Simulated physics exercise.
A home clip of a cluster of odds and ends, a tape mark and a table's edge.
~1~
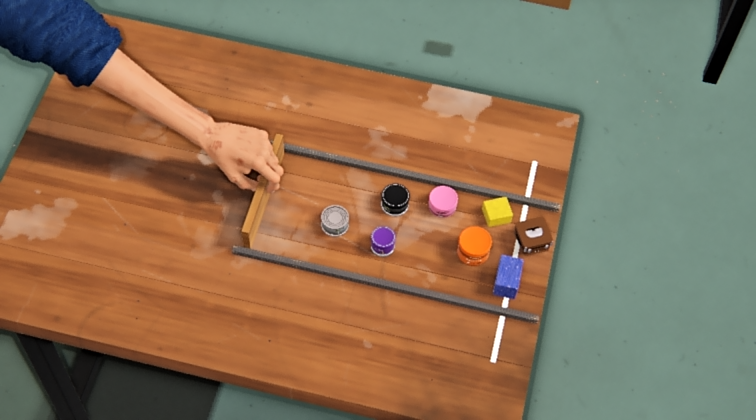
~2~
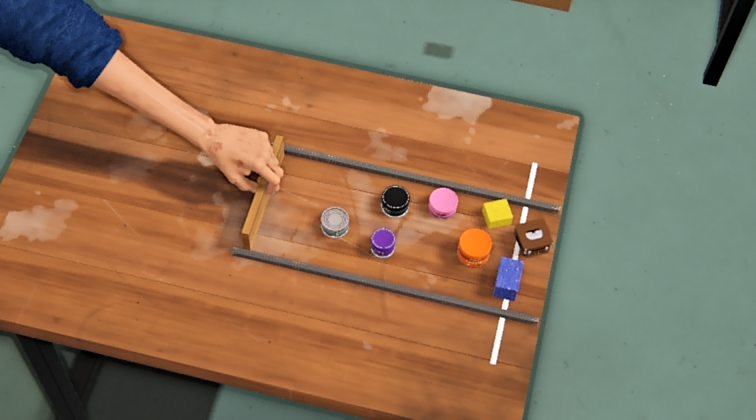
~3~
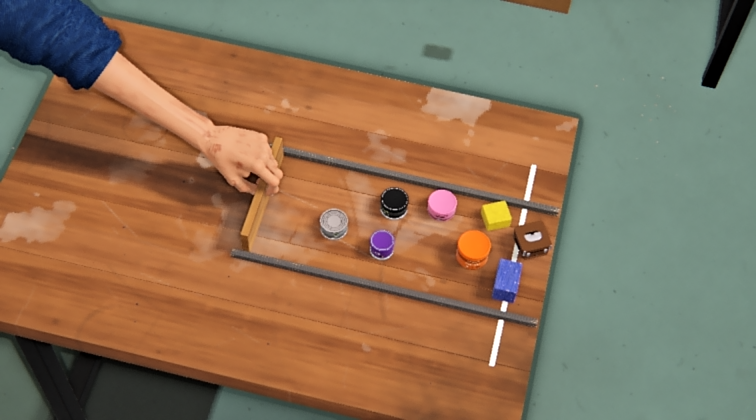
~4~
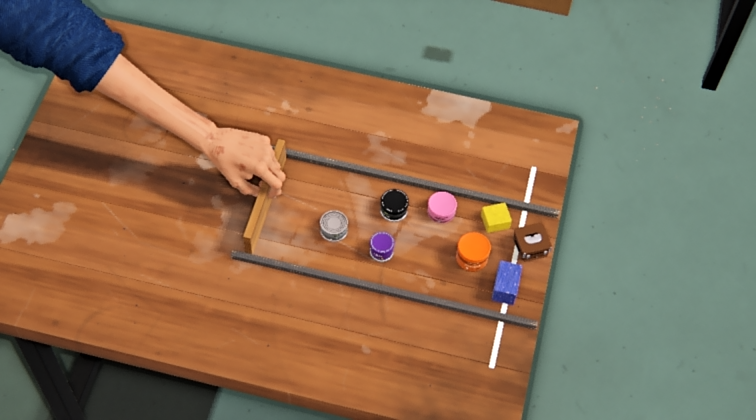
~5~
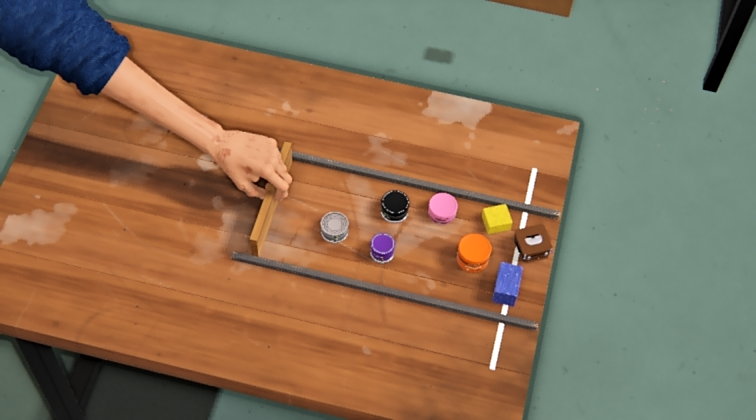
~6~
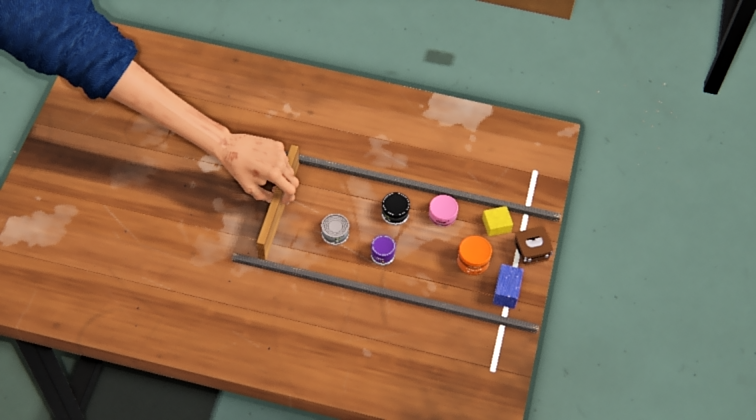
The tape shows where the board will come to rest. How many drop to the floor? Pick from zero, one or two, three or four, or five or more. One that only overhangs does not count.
The number that fall off is three or four.
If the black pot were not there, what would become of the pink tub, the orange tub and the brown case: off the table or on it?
The pink tub survives, the orange tub goes over, the brown case tumbles off.
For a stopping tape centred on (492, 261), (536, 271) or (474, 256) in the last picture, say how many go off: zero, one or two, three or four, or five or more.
One after another: One or two; three or four; none.
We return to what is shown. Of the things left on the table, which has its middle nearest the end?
Foremost is the blue block.
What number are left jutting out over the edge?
It comes to 1.
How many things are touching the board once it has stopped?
That makes 4.
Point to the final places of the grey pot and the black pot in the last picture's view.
Near (527, 273) and (533, 249).
Early on, none off yet; brown case at rest near (533, 246); blue block at rest near (508, 287); yellow block at rest near (497, 221).
A while later, none off yet; brown case at rest near (533, 246); blue block at rest near (508, 287); yellow block moving near (506, 222).
Finally, the number that fall off is three or four; lost, orange tub, yellow block and brown case.
